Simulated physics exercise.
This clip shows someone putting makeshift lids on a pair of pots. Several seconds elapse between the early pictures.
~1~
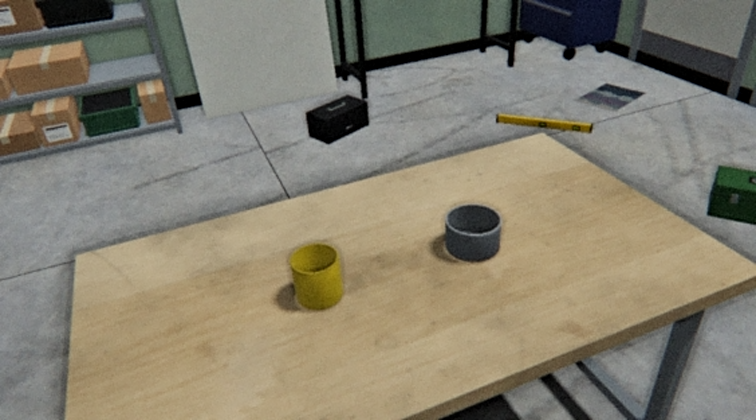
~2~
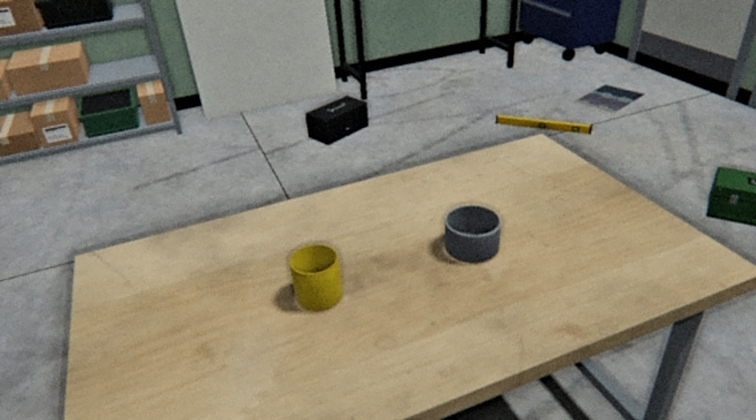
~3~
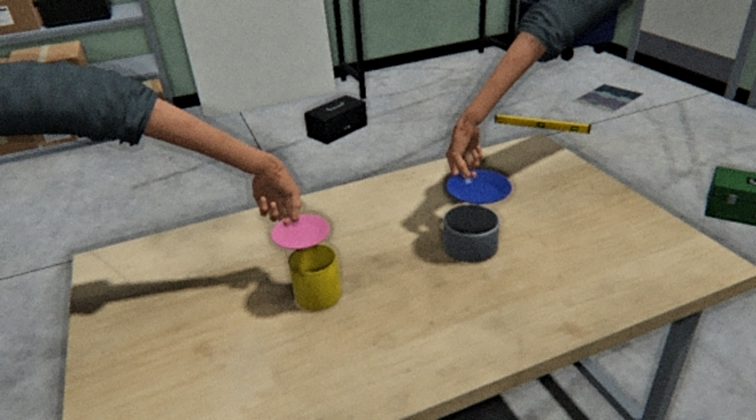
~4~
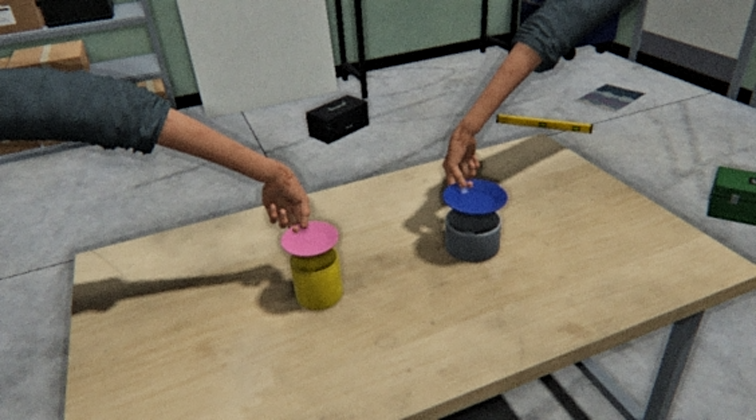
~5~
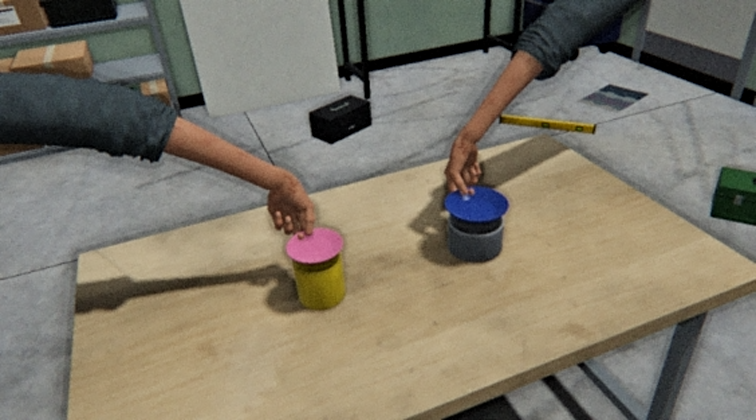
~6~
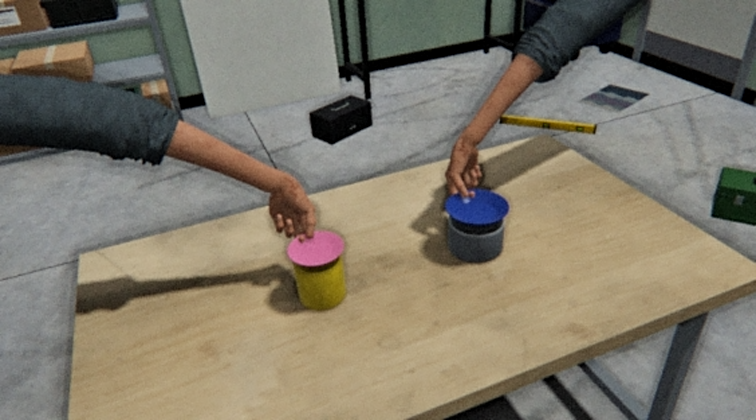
Two hands reached in over a wooden table and lowered a pink disc onto the yellow pot on the left and a blue disc onto the gray pot on the right, still holding them.
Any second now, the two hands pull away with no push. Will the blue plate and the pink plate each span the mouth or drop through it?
The blue plate spans it; the pink plate spans it.
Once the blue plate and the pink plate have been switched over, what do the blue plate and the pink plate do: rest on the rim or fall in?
Swapped, the blue plate is held up and the pink plate slides in.
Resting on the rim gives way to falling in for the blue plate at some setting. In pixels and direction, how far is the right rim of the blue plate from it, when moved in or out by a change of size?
4 px or so, leftward.
Then, 0.10 s past the last view, blue plate sitting on the rim near (477, 216); pink plate sitting on the rim near (317, 256).
Finally, the blue plate works as a lid, near (477, 216); the pink plate works as a lid, near (317, 256).
